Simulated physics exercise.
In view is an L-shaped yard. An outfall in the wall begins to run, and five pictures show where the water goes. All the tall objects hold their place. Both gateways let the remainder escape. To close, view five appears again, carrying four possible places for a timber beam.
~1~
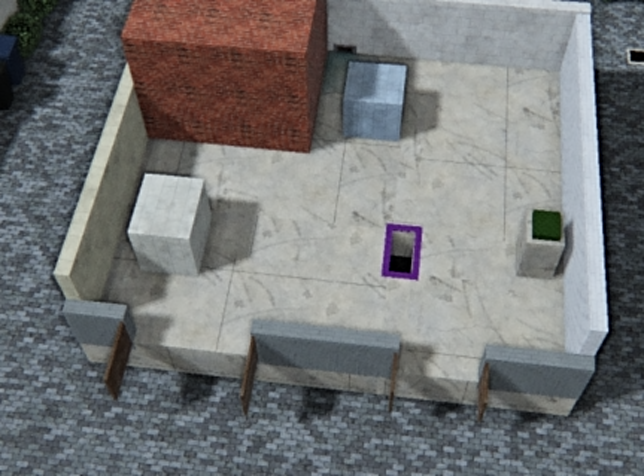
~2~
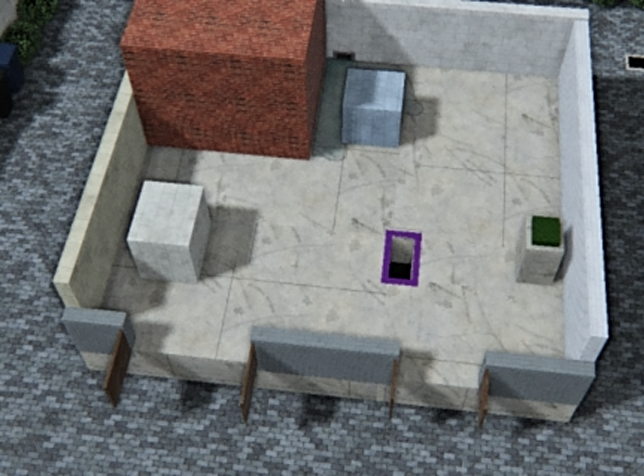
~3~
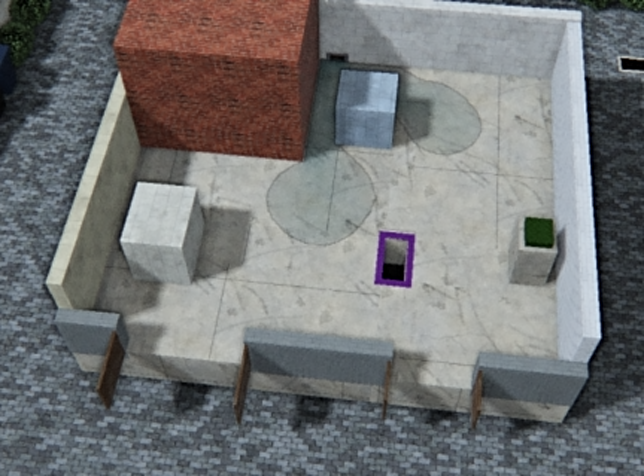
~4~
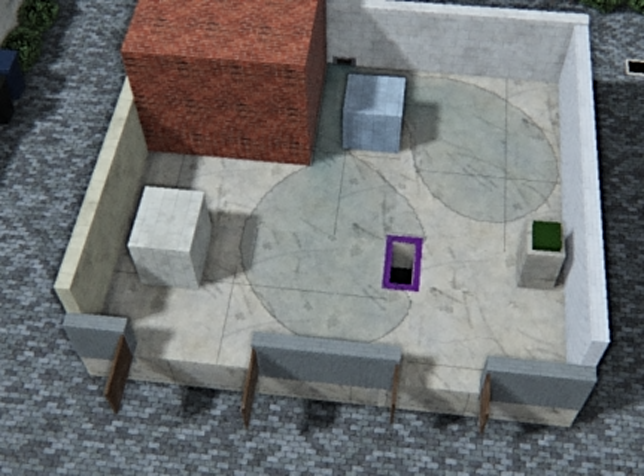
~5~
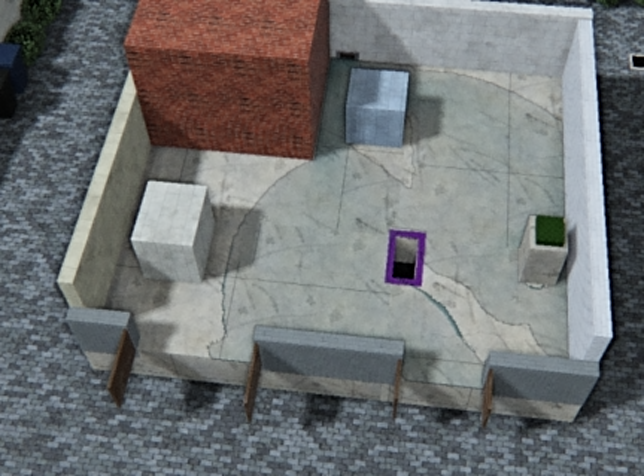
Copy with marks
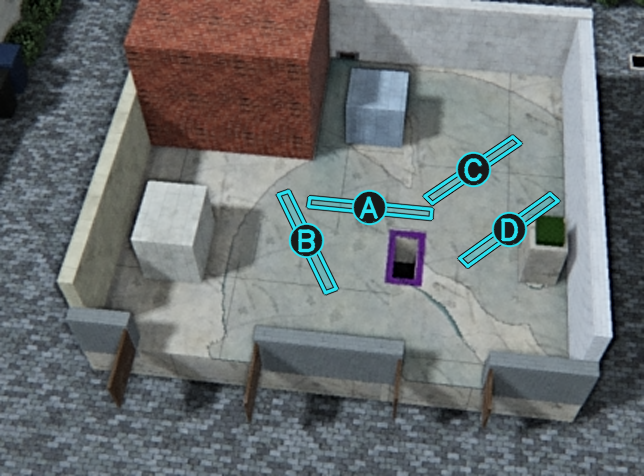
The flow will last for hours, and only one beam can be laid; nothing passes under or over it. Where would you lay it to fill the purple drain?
D beats the others.
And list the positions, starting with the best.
Best to worst: D, C, B, A.
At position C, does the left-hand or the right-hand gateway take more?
More leaves on the right.
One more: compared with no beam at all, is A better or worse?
Position A is worse.
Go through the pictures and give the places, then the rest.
Outfall at (345, 49); purple drain at (402, 251); open gate at (438, 364); open gate at (196, 336); water covers 2 % of the ground and shows as far out as (368, 63); purple drain still dry.
Water covers 7 % of the ground and shows as far out as (326, 152); purple drain still dry.
Water covers 18 % of the ground and shows as far out as (307, 237); purple drain still dry.
Water covers 41 % of the ground and shows as far out as (389, 329); purple drain taking water.
Water covers 62 % of the ground and shows as far out as (568, 313); purple drain taking water.
On the marked copy, A from (309, 202) to (431, 213); B from (283, 193) to (330, 290); C from (428, 199) to (516, 140); D from (463, 262) to (554, 197).
If A is chosen, next to none of the stream runs into the purple drain, about 99 % out by the gates.
If B is chosen, about 15 % of the stream runs into the purple drain, about 84 % out by the gates.
If C is chosen, about 20 % of the stream runs into the purple drain, about 79 % out by the gates.
If D is chosen, about 38 % of the stream runs into the purple drain, about 62 % out by the gates.
